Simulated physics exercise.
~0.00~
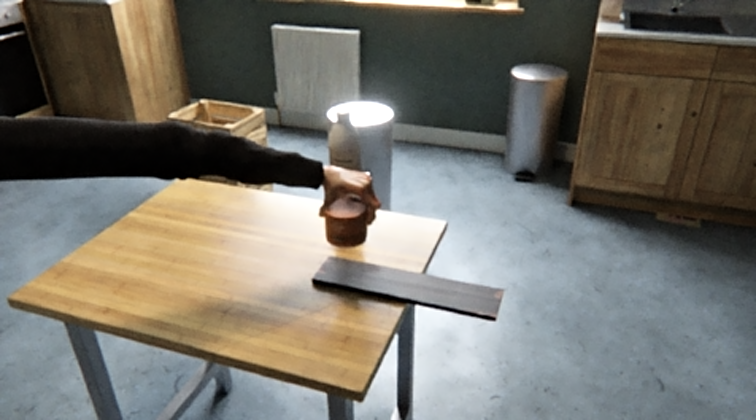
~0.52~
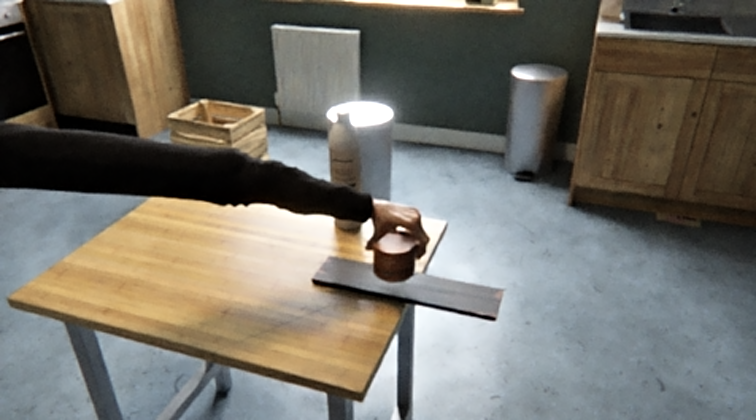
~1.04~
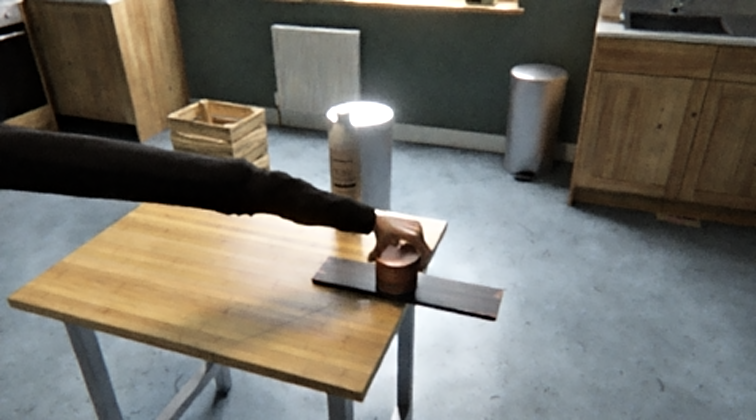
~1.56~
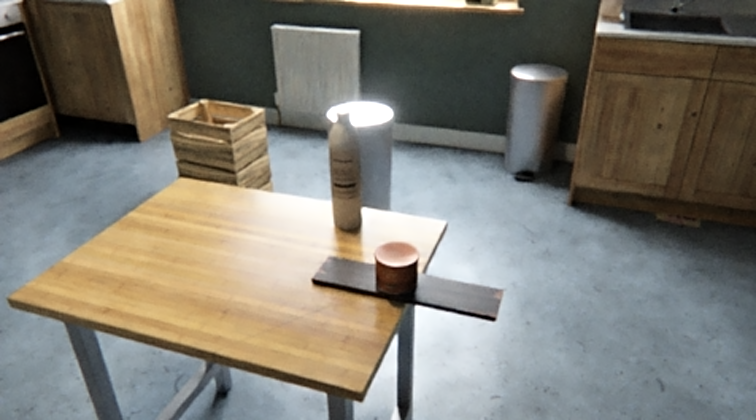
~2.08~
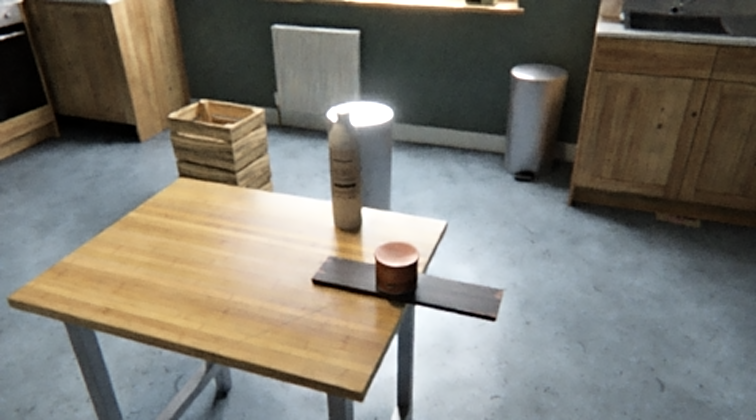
A hand sets an orange tub on the overhanging black plank, which stays balanced.
